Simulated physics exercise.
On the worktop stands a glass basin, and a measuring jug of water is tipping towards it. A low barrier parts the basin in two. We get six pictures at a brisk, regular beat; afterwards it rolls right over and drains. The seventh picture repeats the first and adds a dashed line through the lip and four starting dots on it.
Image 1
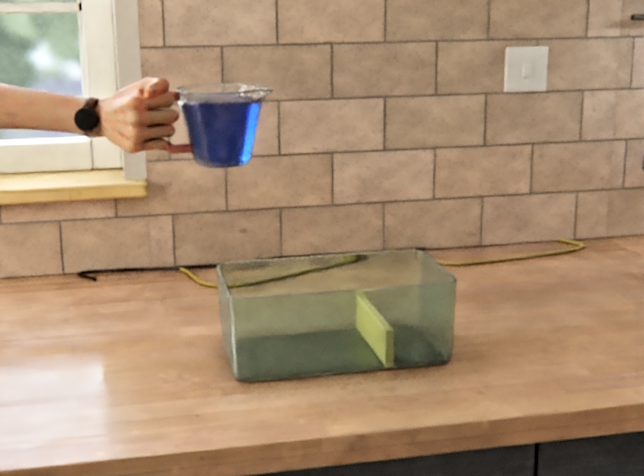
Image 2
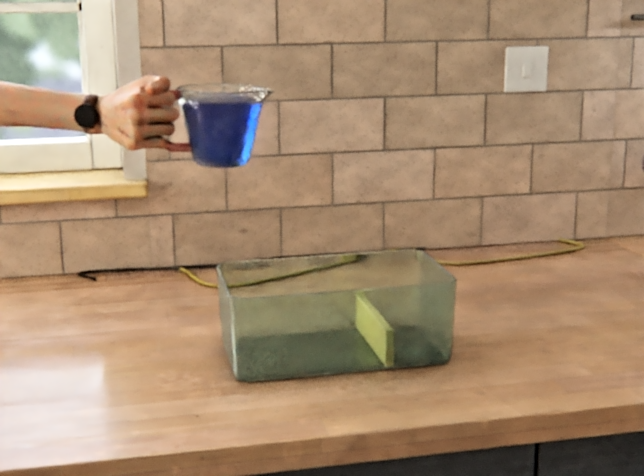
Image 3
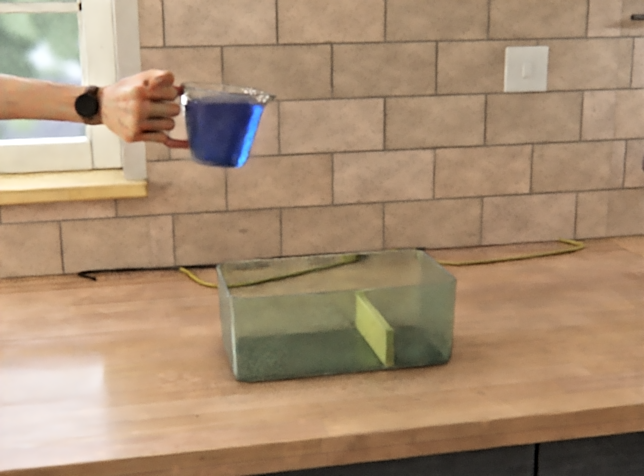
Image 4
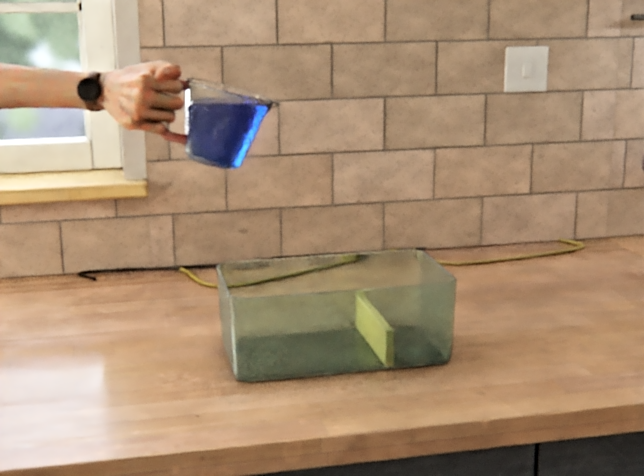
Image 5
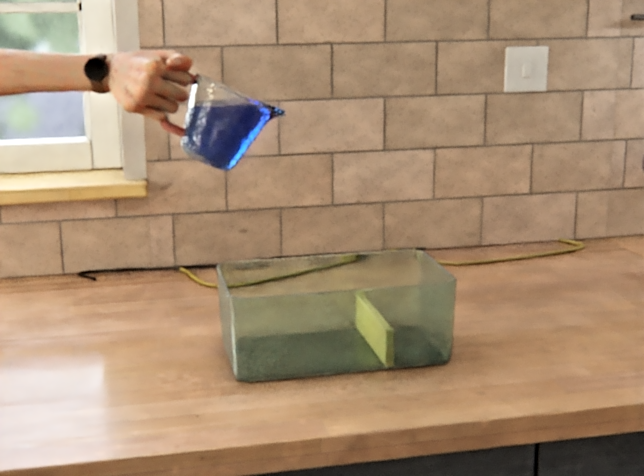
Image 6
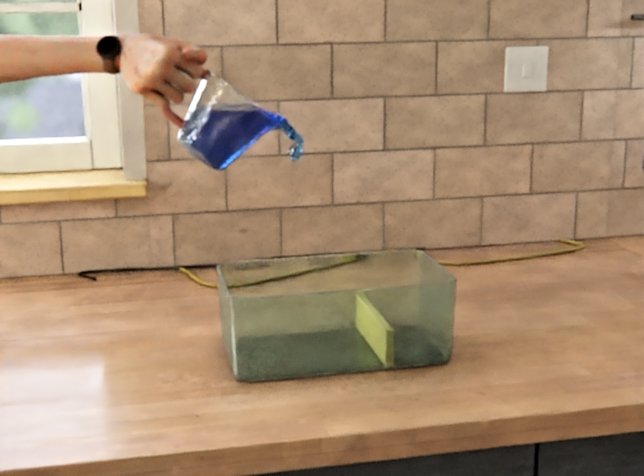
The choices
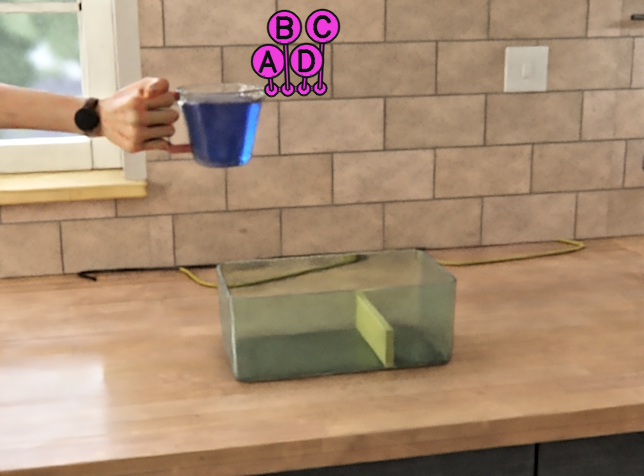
The clip shows a hand with a dark wristwatch holding a jug of blue liquid above a divided glass basin on a wooden worktop, then tilting it rightward until the liquid runs over the lip and begins descending.
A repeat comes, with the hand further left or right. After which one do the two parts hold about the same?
Best: C.
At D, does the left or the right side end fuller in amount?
The left side.
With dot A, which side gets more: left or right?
More ends on the left.
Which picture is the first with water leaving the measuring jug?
In picture 5.
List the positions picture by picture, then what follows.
In the first frame, upright, lip at (271, 89); basin from (234, 380) to (451, 360); top of the wall at (374, 311); nothing has left yet.
In the second frame, upright, lip at (272, 91); nothing has left yet.
In the third frame, tipped about 7°, lip at (275, 95); nothing has left yet.
In the fourth frame, tipped about 15°, lip at (278, 103); nothing has left yet.
In the fifth frame, tipped about 26°, lip at (281, 114); water is over the lip, down to (281, 114).
In the sixth frame, tipped about 38°, lip at (282, 128); water is over the lip, down to (294, 158).
On the marked copy, A at (271, 89); B at (287, 89); C at (319, 88); D at (303, 88).
If A is chosen, about 91 % ends left of the wall and 4 % right of it; 4 % is lost outside.
If B is chosen, about 90 % ends left of the wall and 5 % right of it; 5 % is lost outside.
If C is chosen, about 53 % ends left of the wall and 44 % right of it; 3 % is lost outside.
If D is chosen, about 80 % ends left of the wall and 15 % right of it; 5 % is lost outside.
